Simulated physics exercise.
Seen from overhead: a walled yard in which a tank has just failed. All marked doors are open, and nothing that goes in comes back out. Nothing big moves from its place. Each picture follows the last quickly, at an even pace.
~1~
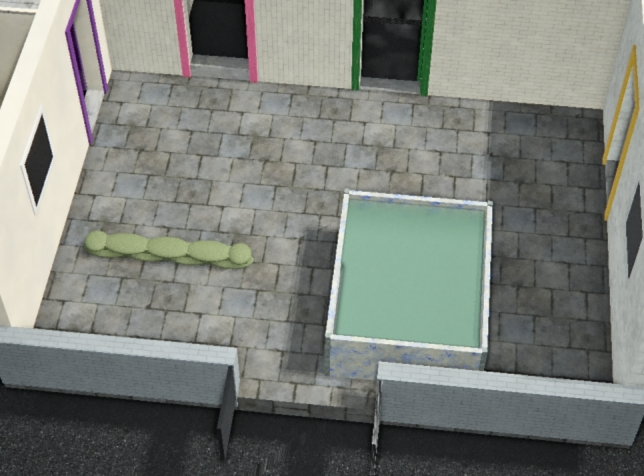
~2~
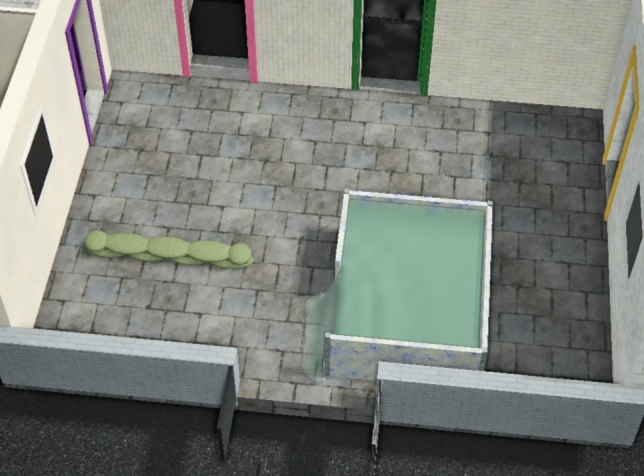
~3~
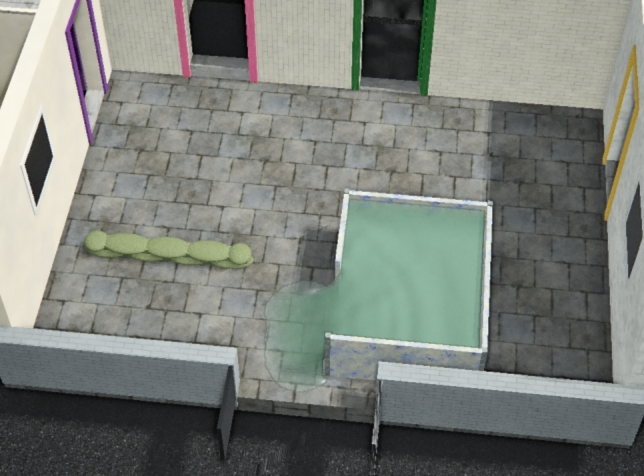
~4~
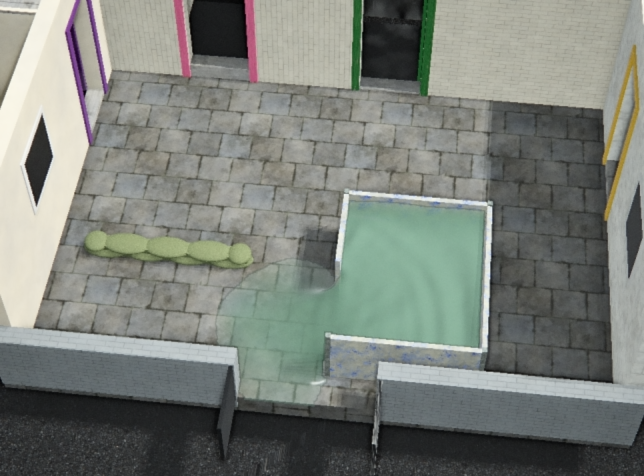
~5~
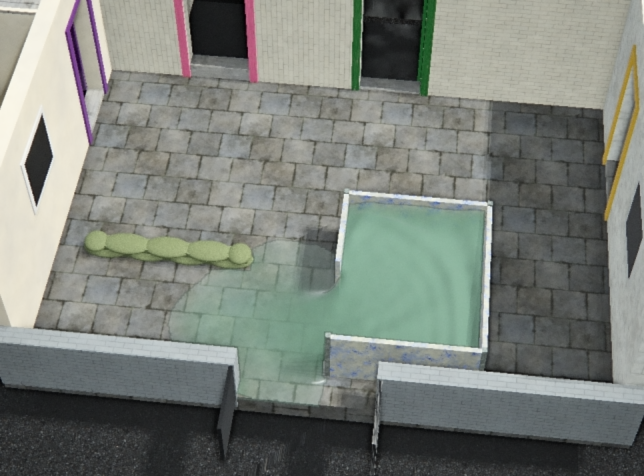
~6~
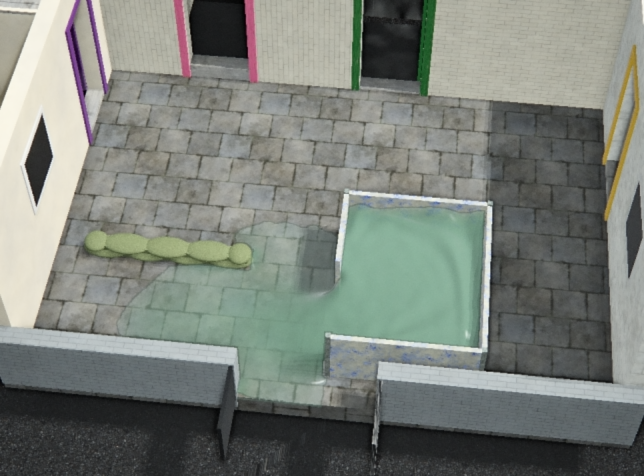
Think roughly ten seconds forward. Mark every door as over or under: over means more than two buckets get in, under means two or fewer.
Pink door - under; green door - over; yellow door - under; purple door - under.
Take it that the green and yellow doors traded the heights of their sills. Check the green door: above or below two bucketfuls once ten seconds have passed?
My reading: Green door takes less.
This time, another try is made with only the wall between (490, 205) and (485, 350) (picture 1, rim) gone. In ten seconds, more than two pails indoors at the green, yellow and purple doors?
Green: Exceeds the limit; yellow: Exceeds the limit; purple: Exceeds the limit.
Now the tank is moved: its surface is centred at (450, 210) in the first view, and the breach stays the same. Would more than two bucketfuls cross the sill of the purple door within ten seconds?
Purple exceeds the threshold.
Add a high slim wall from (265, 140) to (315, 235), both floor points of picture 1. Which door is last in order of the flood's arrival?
I say the yellow one.
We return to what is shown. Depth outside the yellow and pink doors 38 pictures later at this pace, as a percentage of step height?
Some 0 percent, then some 40 percent.
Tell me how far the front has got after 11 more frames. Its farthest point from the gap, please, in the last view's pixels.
Look around (92, 138).
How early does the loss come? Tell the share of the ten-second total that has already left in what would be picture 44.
It would be around 55 %.
A moment on, water covers 25 % of the floor; the pink door not reached, the green door not reached, the yellow door not reached, the purple door not reached.
Next, water covers 25 % of the floor; the pink door not reached, the green door not reached, the yellow door not reached, the purple door not reached.
Then, water covers 40 % of the floor; the pink door wet at the sill, nothing in, the green door not reached, the yellow door not reached, the purple door wet at the sill, nothing in.
Later, water covers 65 % of the floor; the pink door wet at the sill, nothing in, the green door wet at the sill, nothing in, the yellow door not reached, the purple door wet at the sill, nothing in.
In the end, water covers 80 % of the floor; the pink door wet at the sill, nothing in, the green door over two buckets in, the yellow door wet at the sill, nothing in, the purple door under two buckets in.
